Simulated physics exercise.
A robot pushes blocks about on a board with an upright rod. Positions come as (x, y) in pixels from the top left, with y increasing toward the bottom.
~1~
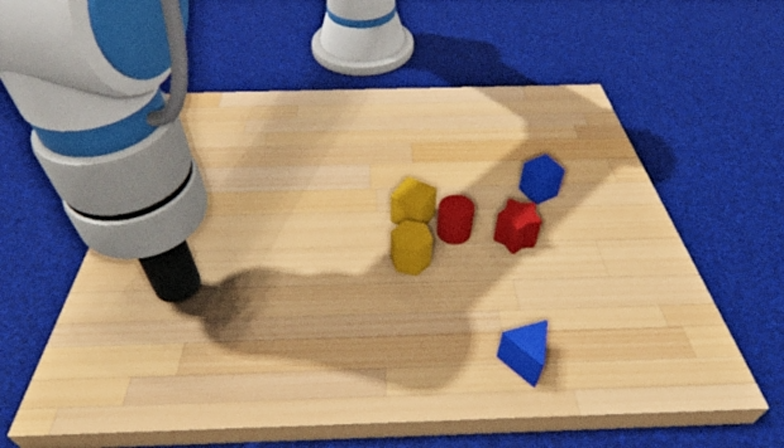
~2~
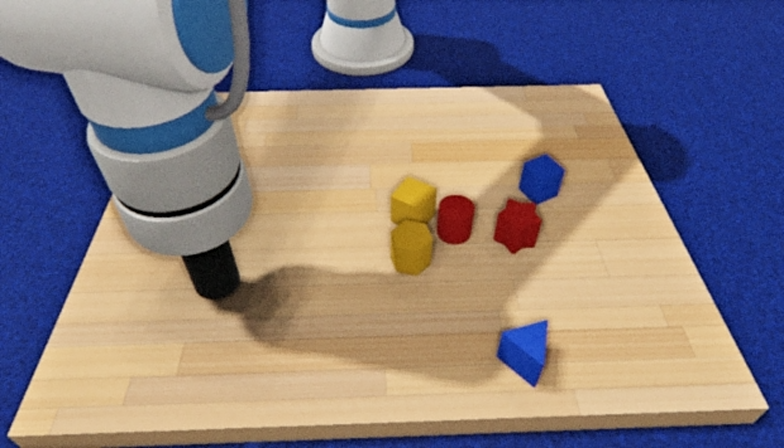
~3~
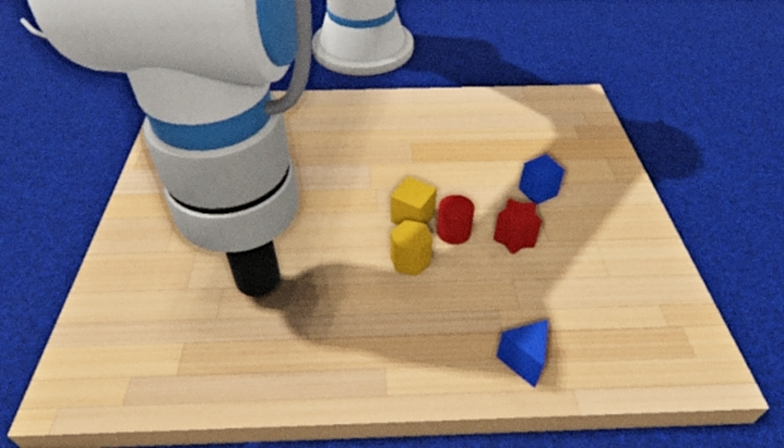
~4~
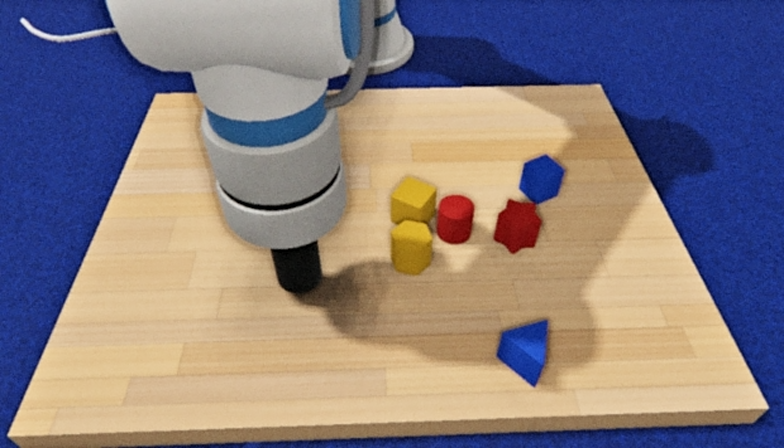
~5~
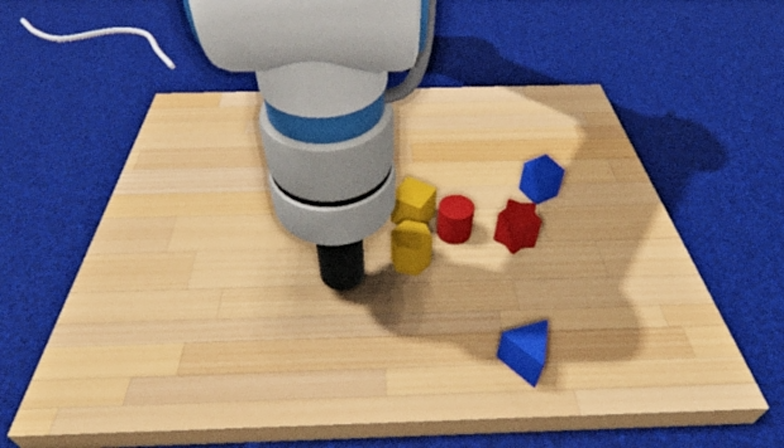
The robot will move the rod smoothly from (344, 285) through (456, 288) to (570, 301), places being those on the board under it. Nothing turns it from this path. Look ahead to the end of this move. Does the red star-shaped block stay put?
Yes, it checks out.
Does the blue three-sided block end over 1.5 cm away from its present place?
That would be a no.
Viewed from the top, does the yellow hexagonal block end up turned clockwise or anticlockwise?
It twists against the clock when seen from above.
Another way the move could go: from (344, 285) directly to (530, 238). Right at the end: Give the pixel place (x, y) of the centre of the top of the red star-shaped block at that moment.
Located at (565, 199).
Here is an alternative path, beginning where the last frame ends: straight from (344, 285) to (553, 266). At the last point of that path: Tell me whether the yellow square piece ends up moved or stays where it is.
That block stands still.
The first path, step by step. One third of the way, rod (421, 274); yellow hexagonal block (428, 229), turned 50° anticlockwise.
Two thirds of the way, rod (498, 279); yellow hexagonal block (431, 228), turned 60° anticlockwise.
At the end, rod (575, 290); yellow hexagonal block (431, 228), turned 60° anticlockwise; red star-shaped block not moved; blue three-sided block not moved.
